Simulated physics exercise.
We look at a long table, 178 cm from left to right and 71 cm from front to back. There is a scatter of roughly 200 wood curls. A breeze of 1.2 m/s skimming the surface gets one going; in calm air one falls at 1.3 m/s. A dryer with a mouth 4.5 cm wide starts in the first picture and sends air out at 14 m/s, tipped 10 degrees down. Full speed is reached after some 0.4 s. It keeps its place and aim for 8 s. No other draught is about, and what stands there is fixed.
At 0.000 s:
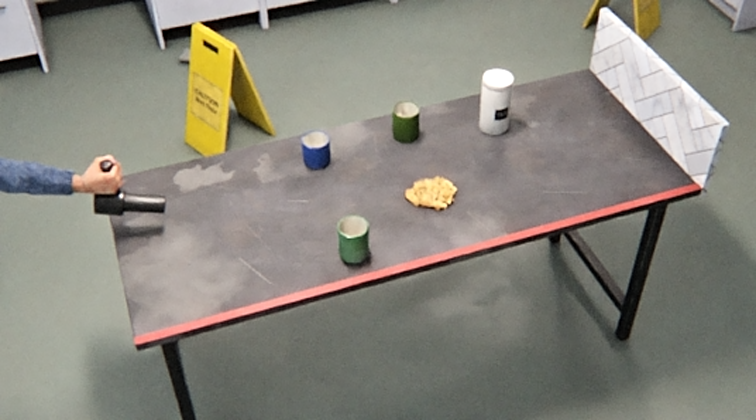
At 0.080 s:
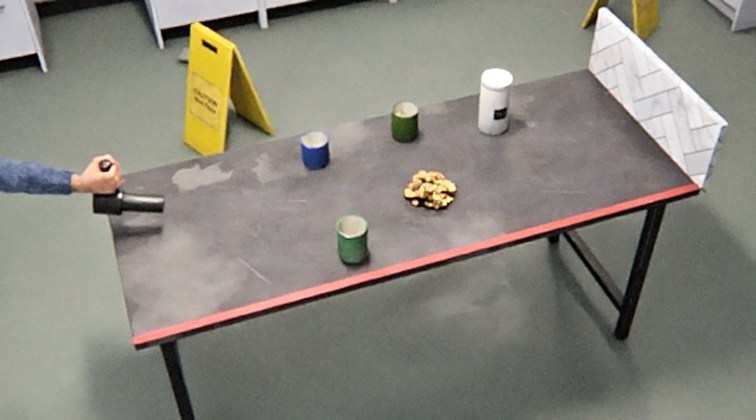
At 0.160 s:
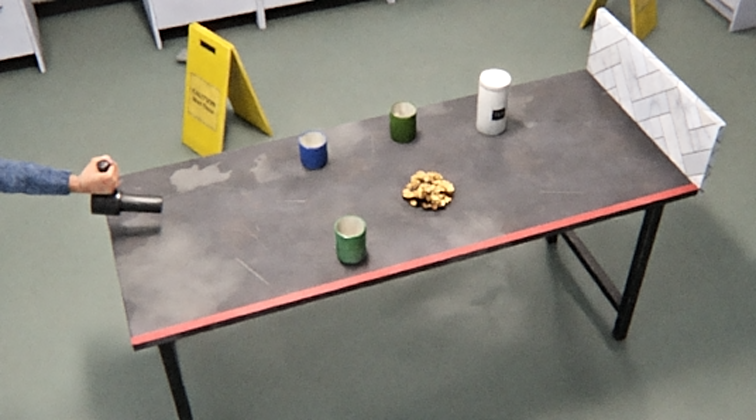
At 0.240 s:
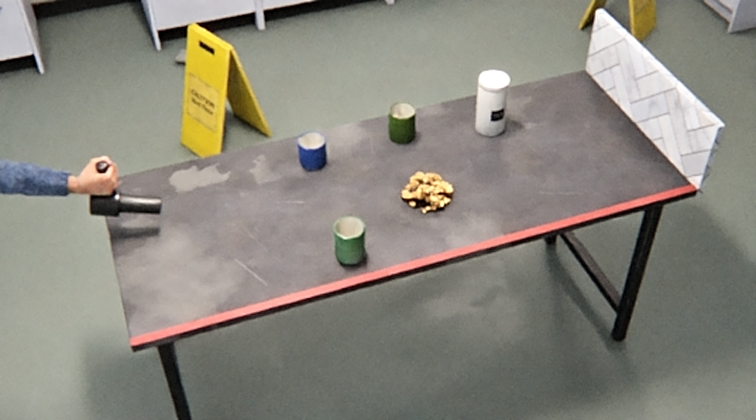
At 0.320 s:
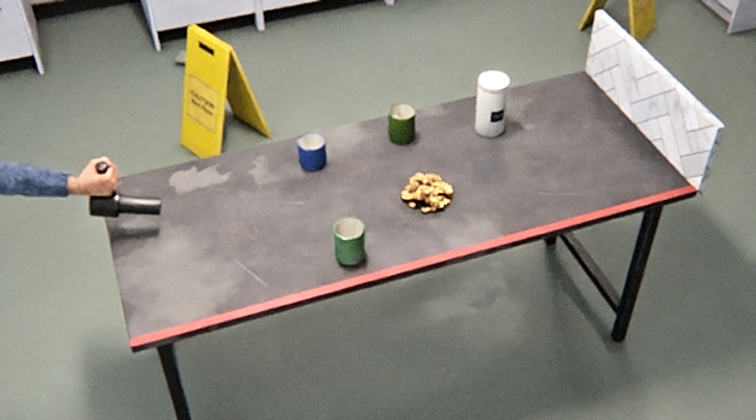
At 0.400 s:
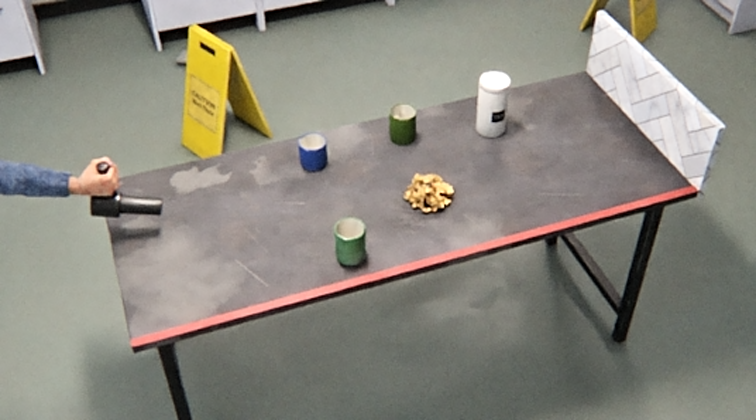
A hand in a blue sleeve holds a black dryer at the left end of a long dark table with a red front edge, seen from above in a grey-floored room. A blue mug, two green mugs, a white canister and a small pile of tan curls sit between it and a white tiled panel, with yellow signs behind. The curls stay put, and only the view shifts very slightly.
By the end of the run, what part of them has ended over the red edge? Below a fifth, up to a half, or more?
Of the wood curls, from a fifth to a half end over the red edge.
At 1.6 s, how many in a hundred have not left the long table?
Some 70 per cent.
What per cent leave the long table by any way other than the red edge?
Near 15 %.
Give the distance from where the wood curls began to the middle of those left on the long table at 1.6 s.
Roughly 80 cm.
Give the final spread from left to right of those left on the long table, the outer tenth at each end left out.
About 0 cm.
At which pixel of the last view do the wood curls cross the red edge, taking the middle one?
Around (635, 209).
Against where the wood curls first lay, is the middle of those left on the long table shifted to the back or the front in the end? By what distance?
Towards the front, some 5 cm.
After 1.6 s the count stands so, 30 % are over the red edge; the middle of those still in play is near (657, 148).
After 2.6 s the count stands so, 30 % are over the red edge; the middle of those still in play is near (661, 149).
After 4.4 s the count stands so, 32 % are over the red edge; the middle of those still in play is near (661, 149).
After 8.0 s, at the end, 34 % are over the red edge; the middle of those still in play is near (662, 148).
